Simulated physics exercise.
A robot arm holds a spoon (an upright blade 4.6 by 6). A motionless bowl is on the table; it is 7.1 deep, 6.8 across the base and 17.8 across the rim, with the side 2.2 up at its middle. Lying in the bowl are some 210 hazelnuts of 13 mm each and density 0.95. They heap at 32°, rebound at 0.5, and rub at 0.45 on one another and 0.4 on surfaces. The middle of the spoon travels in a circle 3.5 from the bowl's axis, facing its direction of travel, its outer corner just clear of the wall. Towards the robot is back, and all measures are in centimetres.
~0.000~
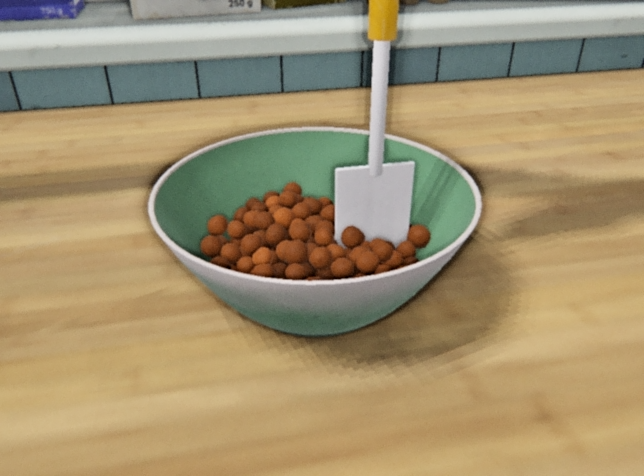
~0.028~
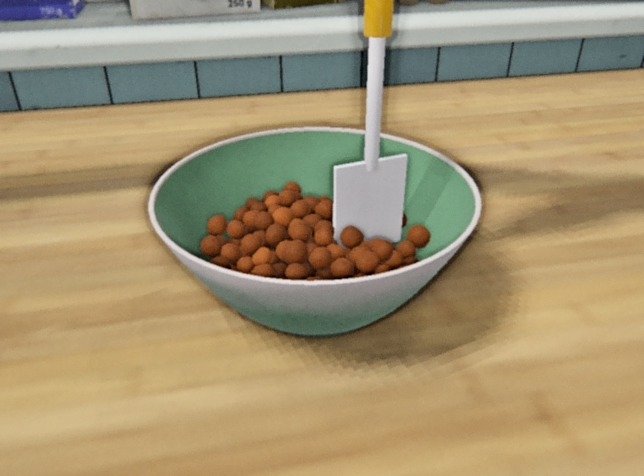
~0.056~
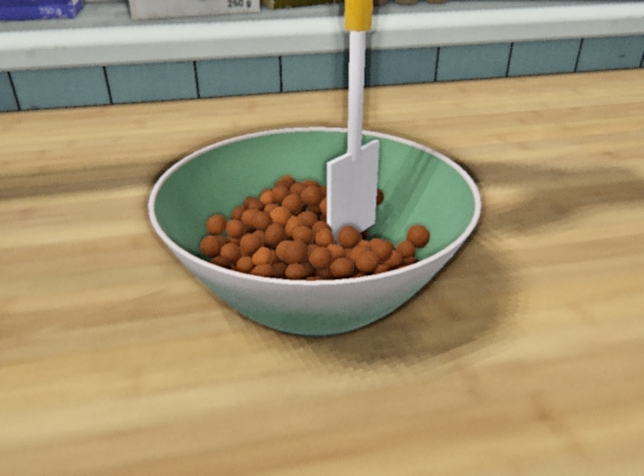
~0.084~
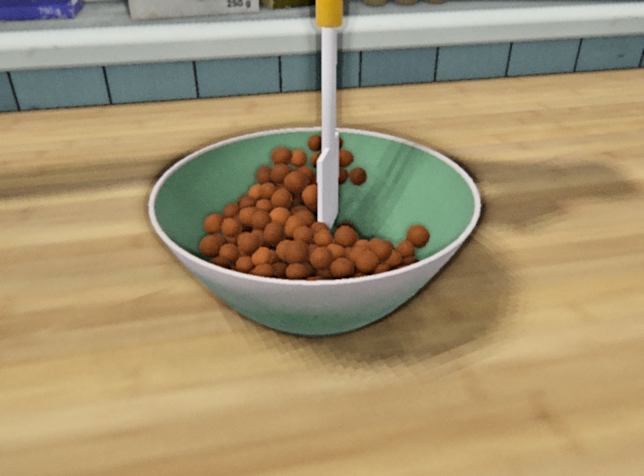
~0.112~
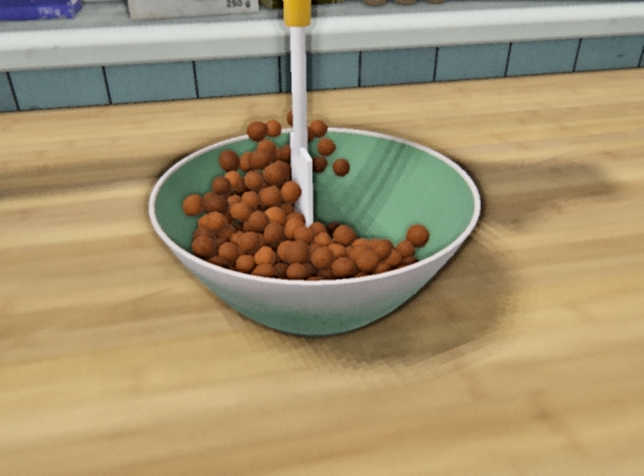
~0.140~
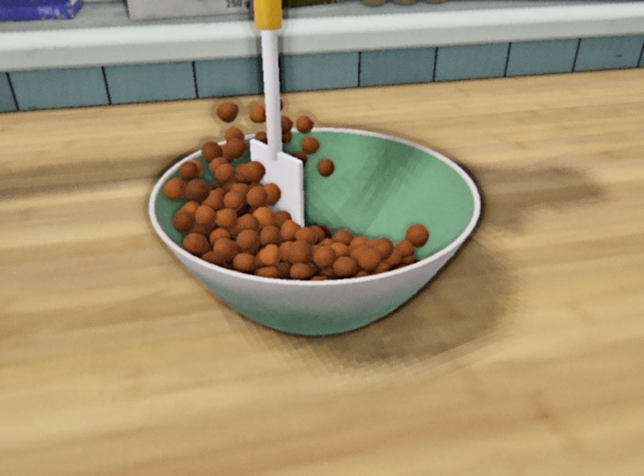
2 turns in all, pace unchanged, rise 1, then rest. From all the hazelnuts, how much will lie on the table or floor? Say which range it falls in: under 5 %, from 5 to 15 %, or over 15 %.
It falls over 15 %.
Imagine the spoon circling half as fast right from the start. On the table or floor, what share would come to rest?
My guess is about 0 per cent.
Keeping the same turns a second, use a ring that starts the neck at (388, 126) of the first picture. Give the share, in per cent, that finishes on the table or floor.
About 30 per cent.
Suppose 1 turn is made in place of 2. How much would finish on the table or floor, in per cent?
Then about 20 per cent.
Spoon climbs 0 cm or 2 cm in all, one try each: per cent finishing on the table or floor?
Try one: Around 40 %; try two: Around 25 %.
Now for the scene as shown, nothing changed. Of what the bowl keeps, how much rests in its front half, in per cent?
I'd say around 45 per cent.
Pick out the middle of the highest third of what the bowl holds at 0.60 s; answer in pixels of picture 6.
Around (258, 253).
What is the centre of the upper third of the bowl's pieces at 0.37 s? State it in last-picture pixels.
The top third is centred near (412, 203) in the last picture.
By 0.37 s, 352° round, highest piece 11 above the table; 164 in the bowl, 19 on the table or floor, 26 in flight or on the tool.
By 0.60 s, 224° round, highest piece 9 above the table; 148 in the bowl, 56 on the table or floor, 5 in flight or on the tool.
By 0.91 s, 0° round, highest piece 6 above the table; 134 in the bowl, 75 on the table or floor.
By 1.61 s, 0° round, highest piece 6 above the table; 134 in the bowl, 75 on the table or floor.
Final count, 134 in the bowl, 75 on the table or floor. That is 36 % on the table or floor.
